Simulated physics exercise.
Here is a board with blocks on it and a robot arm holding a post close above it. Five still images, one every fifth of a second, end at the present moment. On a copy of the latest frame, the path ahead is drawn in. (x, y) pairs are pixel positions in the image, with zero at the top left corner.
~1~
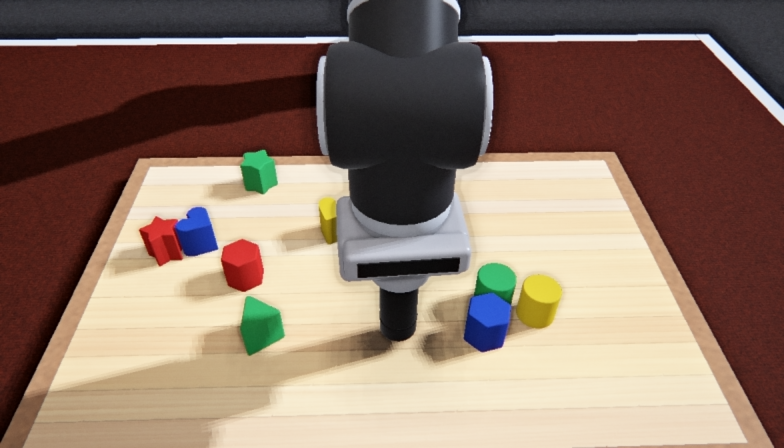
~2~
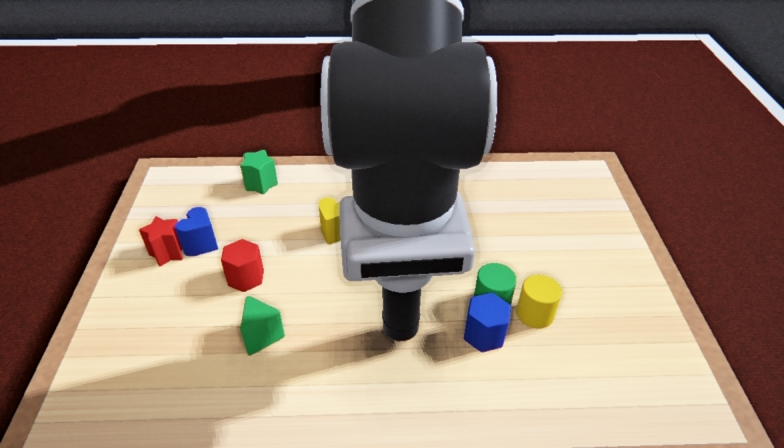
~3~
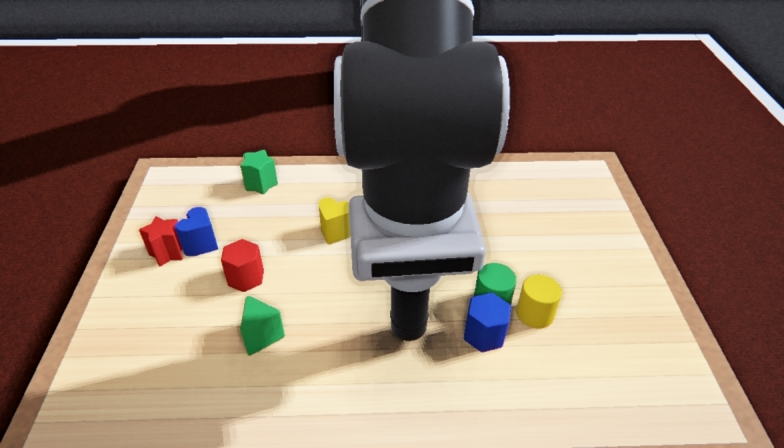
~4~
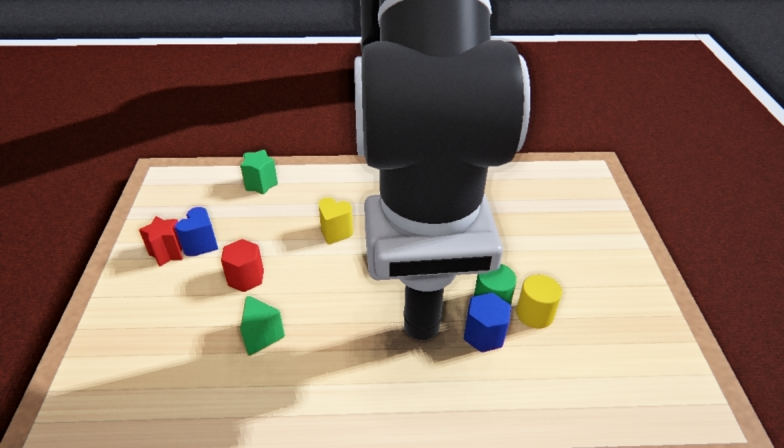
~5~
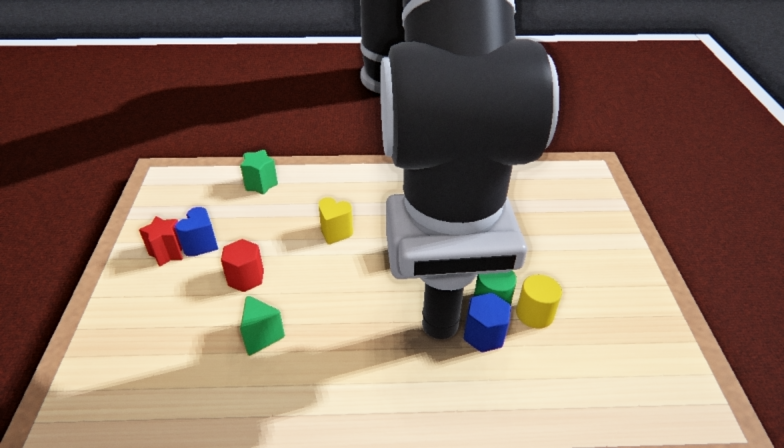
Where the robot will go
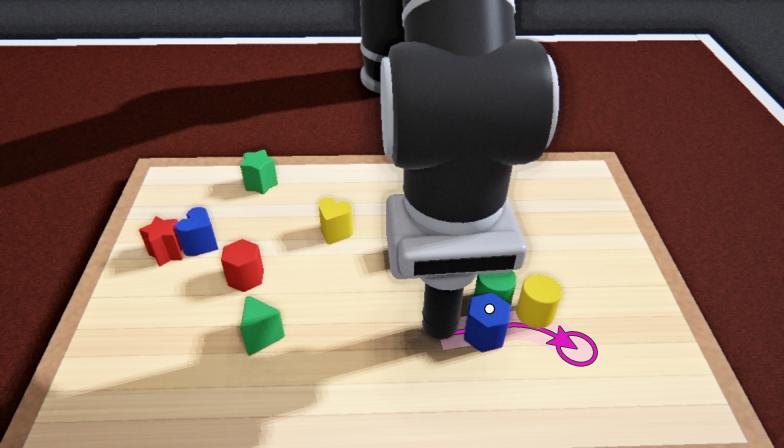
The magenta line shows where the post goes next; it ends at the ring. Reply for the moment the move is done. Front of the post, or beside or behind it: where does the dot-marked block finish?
Pushed ahead.
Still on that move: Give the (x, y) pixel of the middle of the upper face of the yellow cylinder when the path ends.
The centre of its top will be at (566, 279).
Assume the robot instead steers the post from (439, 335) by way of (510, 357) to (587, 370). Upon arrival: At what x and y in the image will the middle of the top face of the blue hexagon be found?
Its top middle: (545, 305).
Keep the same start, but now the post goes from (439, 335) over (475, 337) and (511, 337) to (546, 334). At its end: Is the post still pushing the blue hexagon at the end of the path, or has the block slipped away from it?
I'd say the blue hexagon is still out in front of the post at the end.
Drawn move, from (439, 335) via (485, 328) and (532, 327), ending at (577, 348); the dot is on the blue hexagon.
On the path given first. One third of the way, post (488, 319); blue hexagon (532, 308); yellow cylinder (553, 284).
Two thirds of the way, post (535, 318); blue hexagon (580, 313), turned 20° clockwise; green cylinder (505, 271); yellow cylinder (566, 279).
At the end, post (580, 339); blue hexagon (628, 326), turned 15° anticlockwise; green cylinder (505, 271); yellow cylinder (566, 279).
